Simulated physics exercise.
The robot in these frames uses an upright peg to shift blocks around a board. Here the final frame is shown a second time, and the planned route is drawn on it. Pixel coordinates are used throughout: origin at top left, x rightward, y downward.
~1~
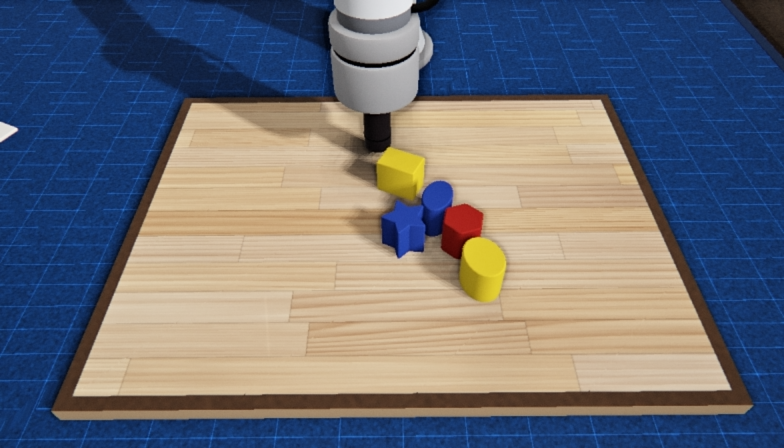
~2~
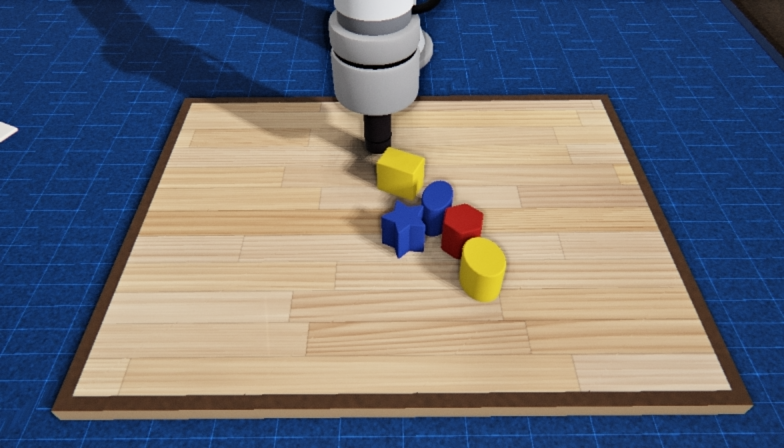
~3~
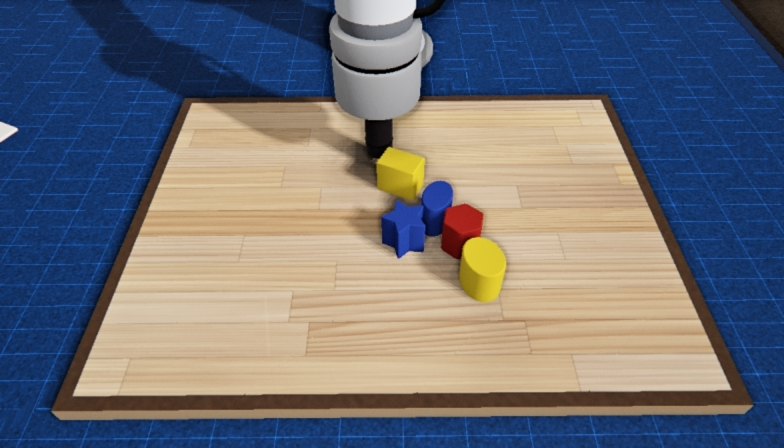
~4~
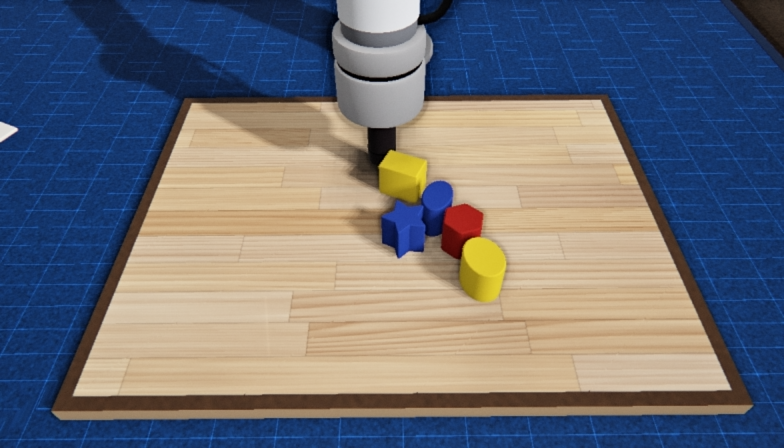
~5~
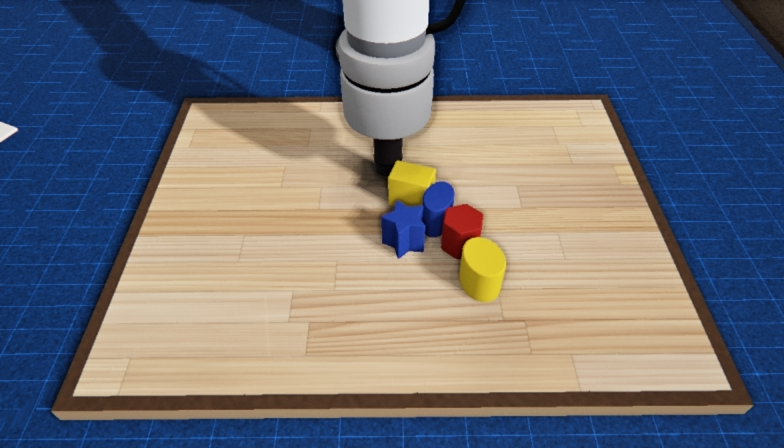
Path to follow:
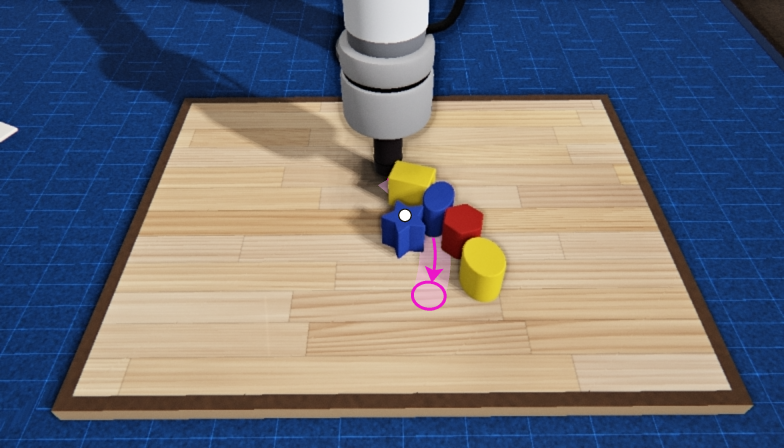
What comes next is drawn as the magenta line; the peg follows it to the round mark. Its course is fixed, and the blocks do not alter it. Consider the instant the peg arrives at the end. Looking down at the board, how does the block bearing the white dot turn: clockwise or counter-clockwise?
Top view: Clockwise.
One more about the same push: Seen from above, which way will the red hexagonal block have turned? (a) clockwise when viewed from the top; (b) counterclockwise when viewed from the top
That would be a.
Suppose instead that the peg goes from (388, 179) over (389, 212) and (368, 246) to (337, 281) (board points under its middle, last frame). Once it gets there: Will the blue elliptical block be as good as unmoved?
That would be a no.
The line goes from (388, 179) over (420, 209) and (435, 249) to (429, 295); the dot is on the blue star.
What follows on the original path. One third of the way, peg (420, 199); yellow oblong block (455, 184), turned 75° anticlockwise; blue elliptical block (477, 206), turned 50° clockwise; red hexagonal block (480, 233), turned 20° clockwise; yellow elliptical block (490, 268).
Two thirds of the way, peg (436, 238); blue star (405, 226), turned 65° clockwise; yellow oblong block (460, 190), turned 115° anticlockwise; blue elliptical block (498, 208), turned 45° clockwise; red hexagonal block (481, 233), turned 25° clockwise; yellow elliptical block (490, 269).
At the end, peg (430, 285); blue star (405, 231), turned 95° clockwise; yellow oblong block (460, 190), turned 115° anticlockwise; blue elliptical block (498, 208), turned 45° clockwise; red hexagonal block (481, 233), turned 25° clockwise; yellow elliptical block (490, 269).
